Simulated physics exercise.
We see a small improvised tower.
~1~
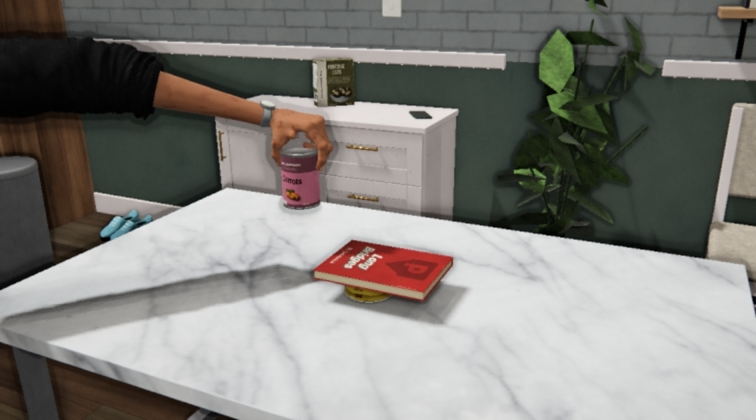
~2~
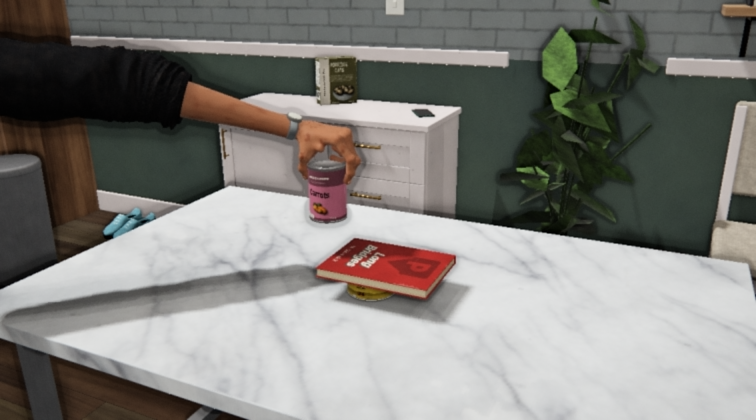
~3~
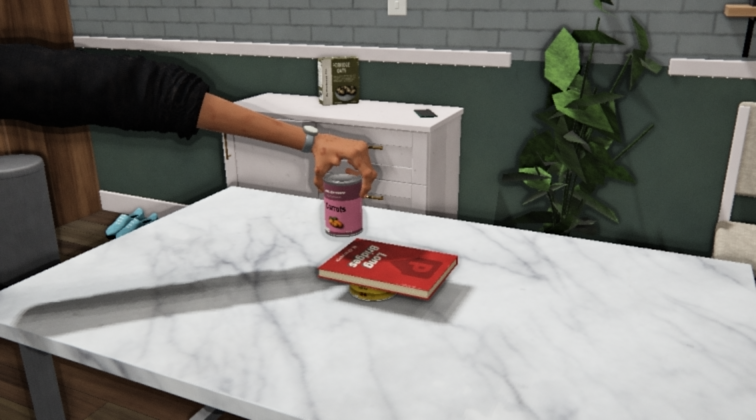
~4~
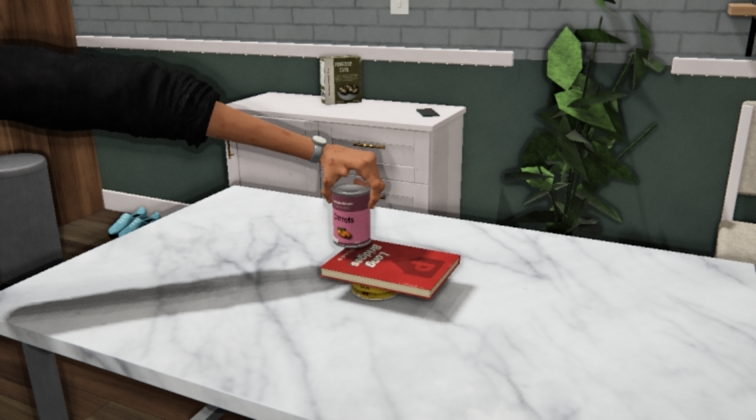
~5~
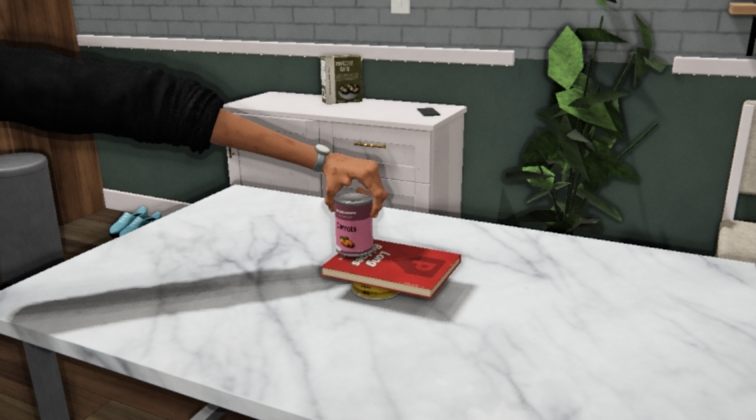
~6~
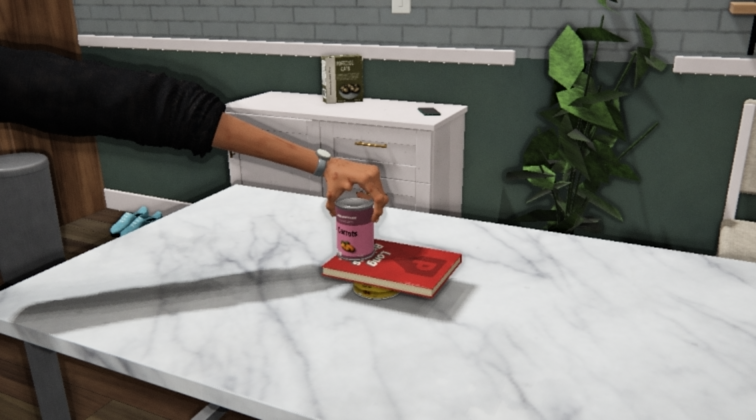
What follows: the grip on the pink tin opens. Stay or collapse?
Here the stack keeps its balance.
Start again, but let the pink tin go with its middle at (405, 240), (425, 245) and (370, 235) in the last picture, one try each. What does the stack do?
First, it holds; second, it gives way; third, it stays up.
Then, 0.80 s past the last view, nothing moves.
Then, 1.70 s past the last view, pink tin resting near (355, 229).
Finally, all 3 still in place. Final places as the last picture's camera would see them, pink tin near (355, 229). The stack holds.
